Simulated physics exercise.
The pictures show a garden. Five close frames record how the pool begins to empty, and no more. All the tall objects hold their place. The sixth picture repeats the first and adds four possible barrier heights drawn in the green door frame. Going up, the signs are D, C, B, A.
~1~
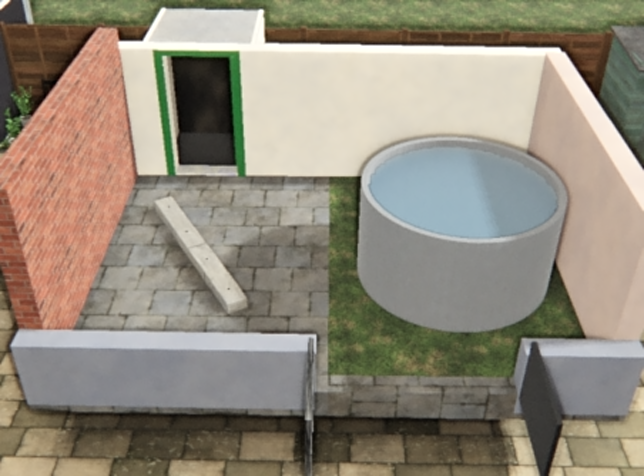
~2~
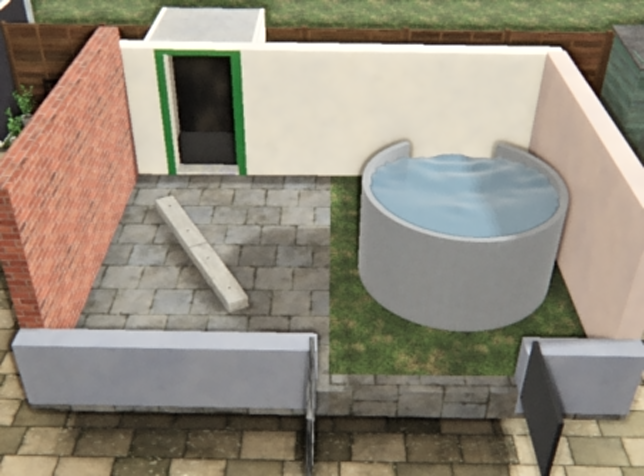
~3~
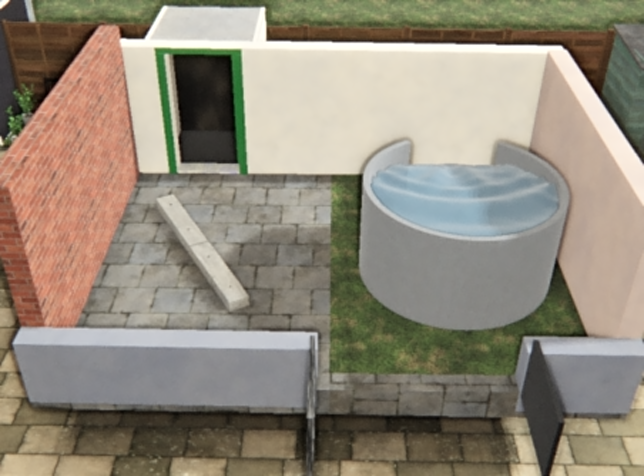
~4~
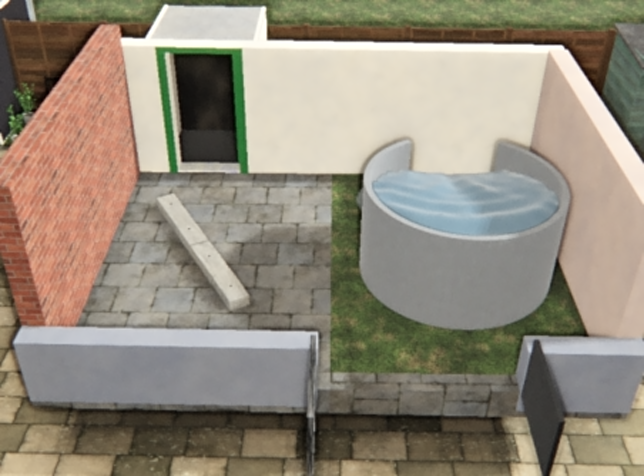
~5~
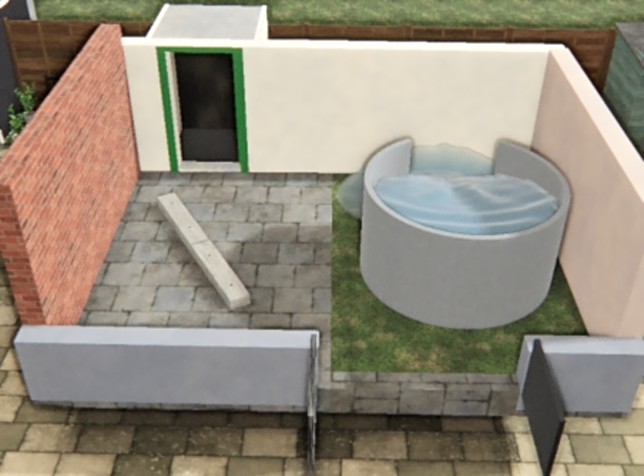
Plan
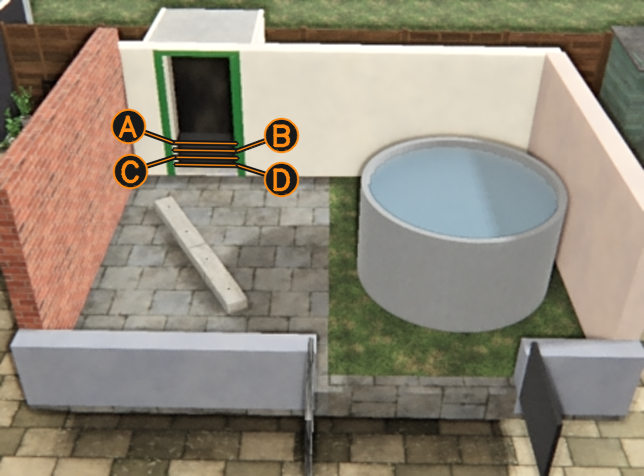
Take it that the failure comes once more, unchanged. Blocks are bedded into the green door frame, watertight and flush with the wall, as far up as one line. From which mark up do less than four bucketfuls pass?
I would pick mark C.
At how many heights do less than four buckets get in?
Three of them.
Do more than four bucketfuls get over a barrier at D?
Yes.
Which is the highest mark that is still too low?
It is D.
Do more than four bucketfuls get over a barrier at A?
No, not at all.
On the marked copy, A at (204, 143); B at (205, 150); C at (205, 157); D at (206, 165); from the bottom up D, C, B, A.
With A, nothing gets over.
With B, nothing gets over.
With C, a bucket or two gets in.
With D, about 11 bucketfuls get in.
